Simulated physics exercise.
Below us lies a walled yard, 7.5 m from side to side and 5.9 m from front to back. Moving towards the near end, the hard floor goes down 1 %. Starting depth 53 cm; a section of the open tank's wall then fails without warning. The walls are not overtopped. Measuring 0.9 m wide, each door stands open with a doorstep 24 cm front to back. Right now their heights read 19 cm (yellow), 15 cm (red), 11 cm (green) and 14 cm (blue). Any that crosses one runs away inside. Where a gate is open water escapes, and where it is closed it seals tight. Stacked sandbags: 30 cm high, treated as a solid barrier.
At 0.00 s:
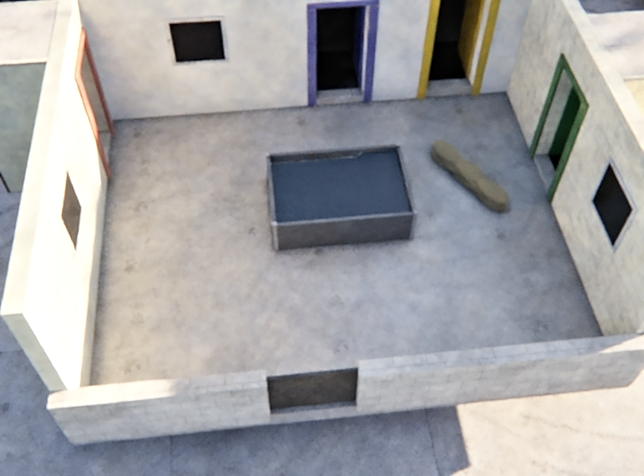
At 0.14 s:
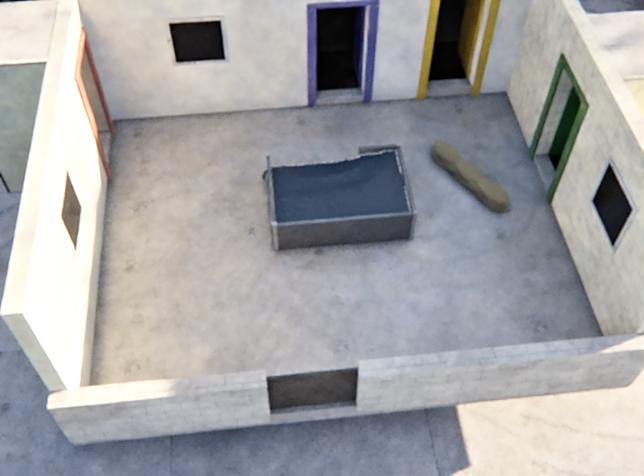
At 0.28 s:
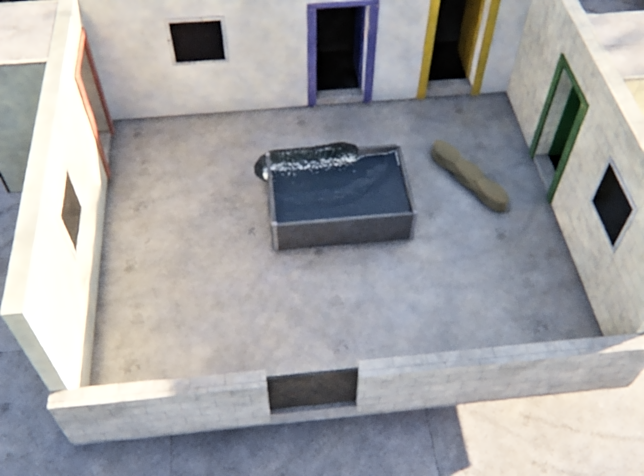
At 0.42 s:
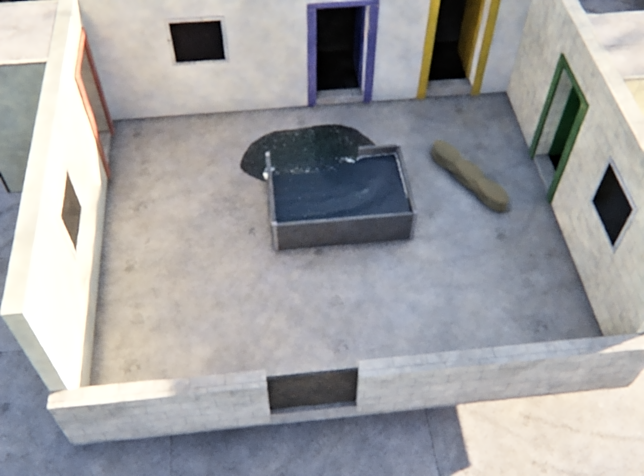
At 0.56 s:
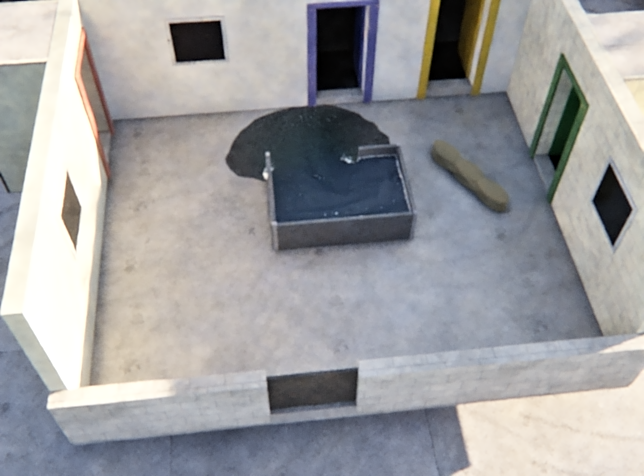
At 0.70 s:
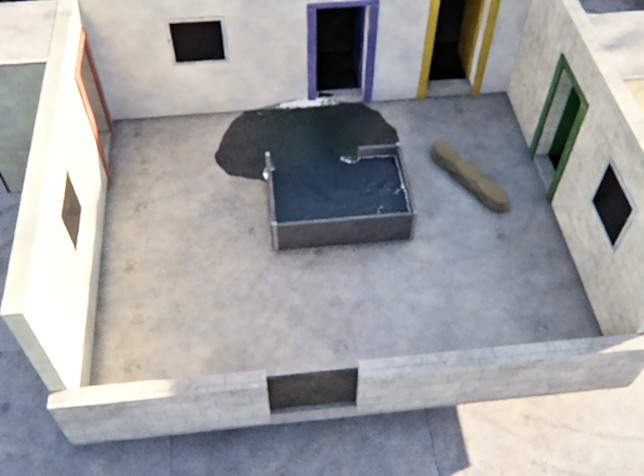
An open tank of still, dark water sat in a walled yard before its far side gave way, and water poured out, spreading across the floor in a widening dark pool to the back wall.
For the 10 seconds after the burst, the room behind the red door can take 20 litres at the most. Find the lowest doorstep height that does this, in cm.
The lowest height is about 16 cm.
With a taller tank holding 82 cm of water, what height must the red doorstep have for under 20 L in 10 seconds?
A step of about 28 cm does it.
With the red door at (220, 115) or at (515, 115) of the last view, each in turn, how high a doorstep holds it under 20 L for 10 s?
Minimums: Roughly 13.5 cm and 9.0 cm.
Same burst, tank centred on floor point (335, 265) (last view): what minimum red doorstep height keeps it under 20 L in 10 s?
It must be around 14.5 cm tall.
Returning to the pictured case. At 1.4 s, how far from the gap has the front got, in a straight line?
About 2.8 m.
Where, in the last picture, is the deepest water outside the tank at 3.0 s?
Check close to (122, 130).
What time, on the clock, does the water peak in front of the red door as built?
Approximately 2.8 s.
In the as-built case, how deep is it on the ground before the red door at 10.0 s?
4.5 cm.
After 1.4 s water covers 15 % of the floor, deepest (34 cm) near (298, 111); it has not reached the red door.
After 3.0 s water covers 30 % of the floor, deepest (24 cm) near (122, 130); 21 cm at the red door, 12 litres in over its 15 cm doorstep.
After 10.0 s water covers 85 % of the floor, deepest (10 cm) near (411, 384); 5 cm at the red door, 27 litres in over its 15 cm doorstep.
At the red door as built, the water arrived by 2.2 s and peaked near 22 cm at 2.8 s.
With a doorstep of 13.5 cm, 39 litres would have come in within the 10 s; with 18 cm, 12 litres. So under 20 litres takes about 16 cm.
